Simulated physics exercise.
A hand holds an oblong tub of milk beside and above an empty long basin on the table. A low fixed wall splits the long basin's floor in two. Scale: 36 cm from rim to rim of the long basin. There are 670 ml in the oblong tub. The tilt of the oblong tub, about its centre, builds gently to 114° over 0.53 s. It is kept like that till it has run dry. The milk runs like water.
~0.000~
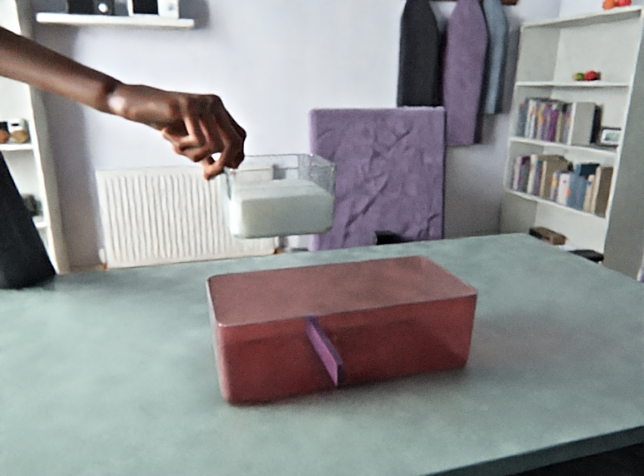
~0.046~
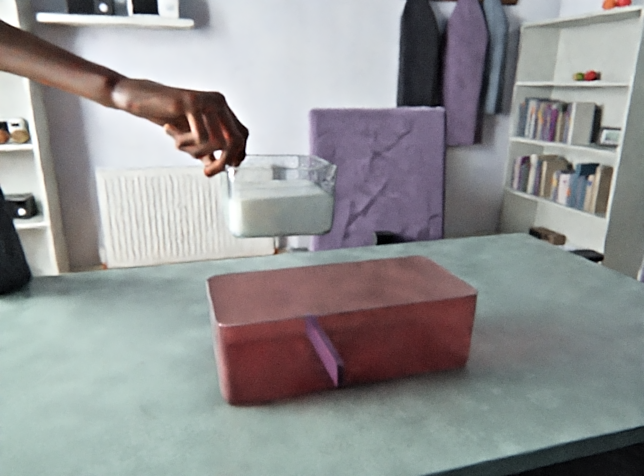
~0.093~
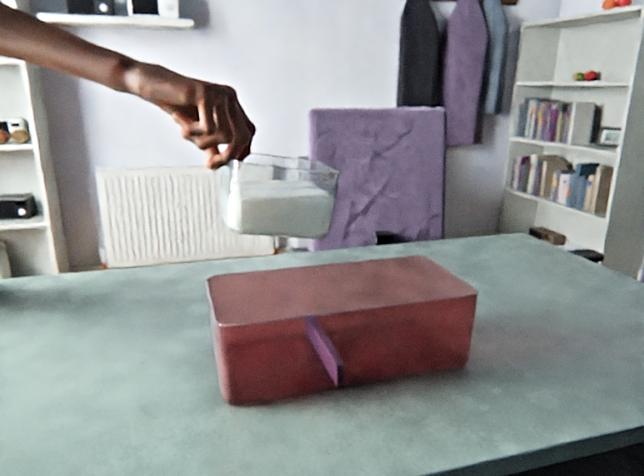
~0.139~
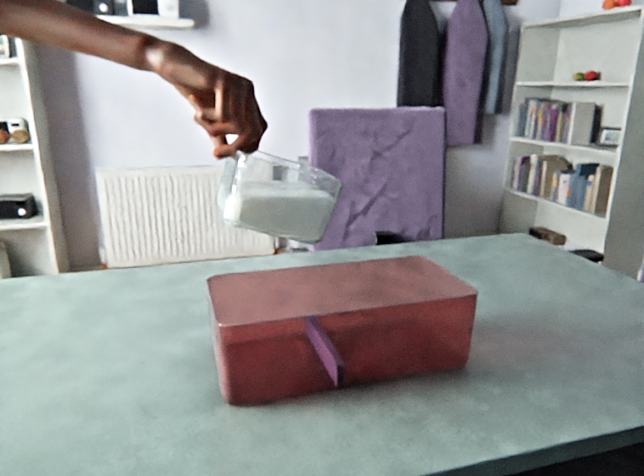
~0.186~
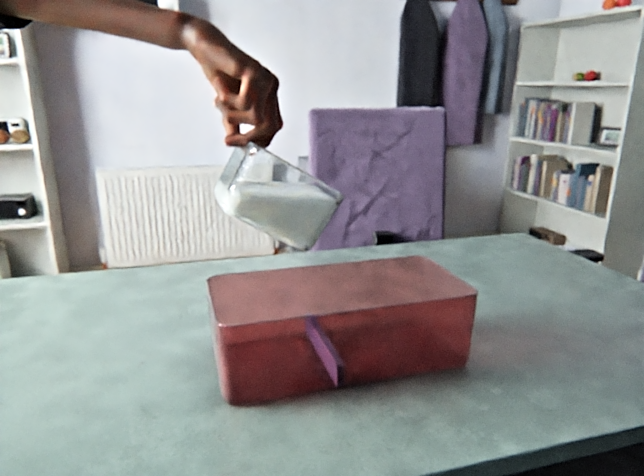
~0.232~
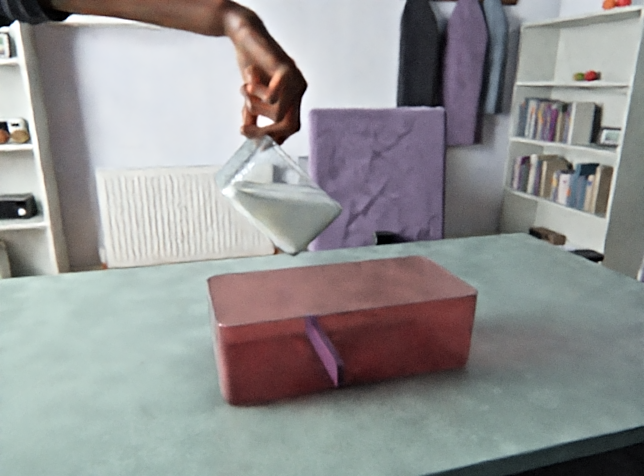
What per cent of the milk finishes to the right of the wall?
About 89 per cent.
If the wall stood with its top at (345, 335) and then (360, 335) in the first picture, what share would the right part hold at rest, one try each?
First 50, then 30 per cent.
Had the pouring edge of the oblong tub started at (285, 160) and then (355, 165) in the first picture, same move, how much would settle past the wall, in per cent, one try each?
In turn about 45 and 85 per cent.
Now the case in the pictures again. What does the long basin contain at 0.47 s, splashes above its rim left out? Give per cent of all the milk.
Some 42 per cent.
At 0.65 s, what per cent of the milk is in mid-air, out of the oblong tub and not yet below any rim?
Some 8 per cent.
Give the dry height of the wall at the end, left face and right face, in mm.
Left about 30 mm, right about 14 mm.
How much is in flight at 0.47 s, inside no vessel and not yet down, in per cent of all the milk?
Some 40 per cent.
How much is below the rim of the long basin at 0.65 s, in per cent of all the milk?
Near 90 in a hundred.
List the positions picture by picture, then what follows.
In the first frame, it leans 0°; its right rim is at (325, 161); the milk meets the walls at (226, 190) and (321, 186); the long basin's rim runs from (211, 300) to (450, 274); the wall's top is at (323, 337).
In the second frame, it leans 2°; its right rim is at (326, 163); the milk meets the walls at (226, 190) and (321, 186).
In the third frame, it leans 8°; its right rim is at (328, 169); the milk meets the walls at (226, 189) and (322, 187).
In the fourth frame, it leans 18°; its right rim is at (331, 178); the milk meets the walls at (226, 189) and (323, 188).
In the fifth frame, it leans 31°; its right rim is at (332, 191); the milk meets the walls at (222, 186) and (327, 191).
In the sixth frame, it leans 46°; its right rim is at (330, 205); the milk meets the walls at (220, 181) and (326, 194); 1 per cent is over the edge.
Then, 0.47 s in, the tilt is 111° and 19 per cent is still to pour, 0 is left of the wall and 42 right of it.
Then, 0.65 s in, the tilt is 114° and 2 per cent is still to pour, 9 is left of the wall and 81 right of it.
Then, 0.83 s in, the tilt is 114° and 0 per cent is still to pour, 9 is left of the wall and 89 right of it.
Then, 1.03 s in, the tilt is 114° and 0 per cent is still to pour, 9 is left of the wall and 89 right of it.
Finally, 9 per cent lies left of the wall, 89 right of it and 2 outside.
